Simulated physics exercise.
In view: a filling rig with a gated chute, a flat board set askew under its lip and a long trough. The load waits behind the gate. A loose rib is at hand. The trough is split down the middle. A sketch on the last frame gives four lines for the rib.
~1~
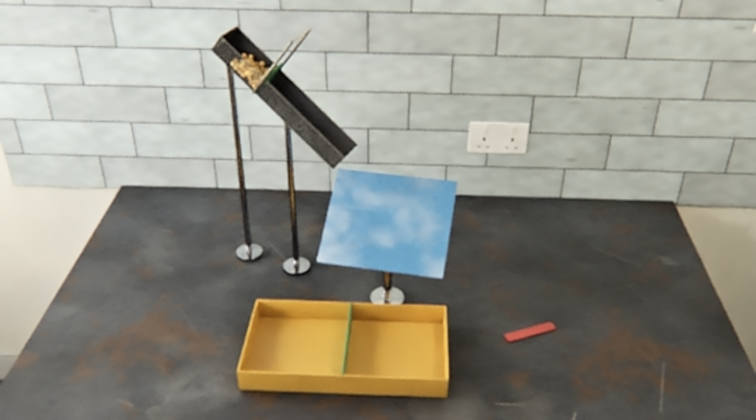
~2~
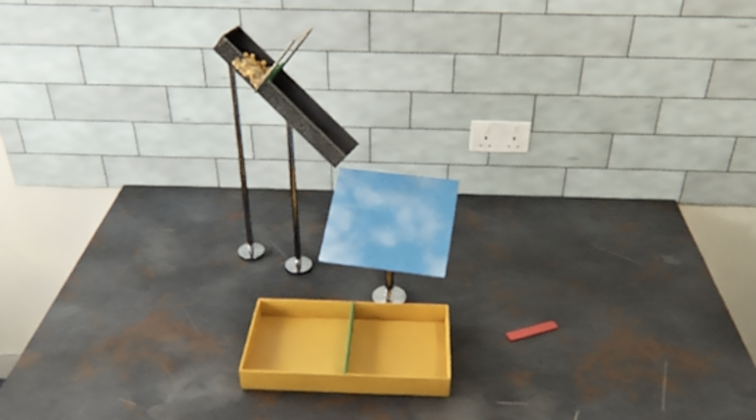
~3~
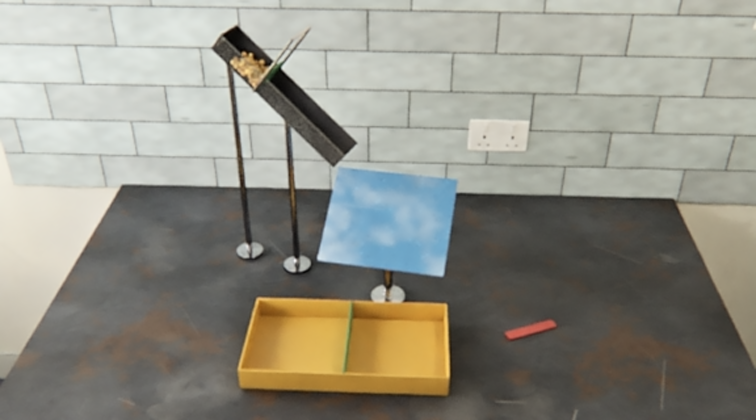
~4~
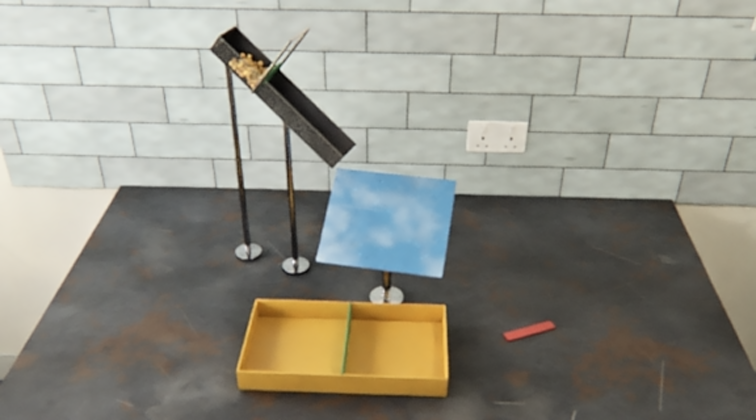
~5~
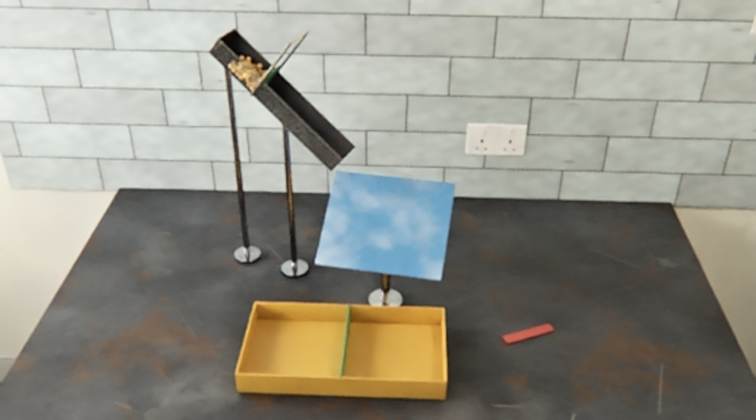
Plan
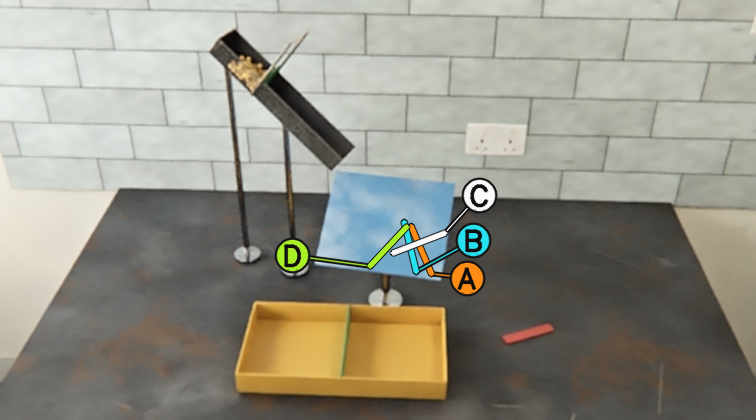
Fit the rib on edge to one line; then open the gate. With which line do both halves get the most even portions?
D.
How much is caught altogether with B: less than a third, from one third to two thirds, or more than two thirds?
More than two thirds.
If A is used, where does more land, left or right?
Right.
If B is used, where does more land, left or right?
Right.
On the marked copy, line A from (411, 226) to (431, 273); line B from (404, 222) to (416, 271); line C from (444, 233) to (393, 252); line D from (406, 226) to (370, 266).
For line A, of what is caught, none in the left half, all in the right.
For line B, of what is caught, none in the left half, all in the right.
For line C, of what is caught, a stray few in the left half, nearly all in the right.
For line D, of what is caught, about half in the left half, about half in the right.
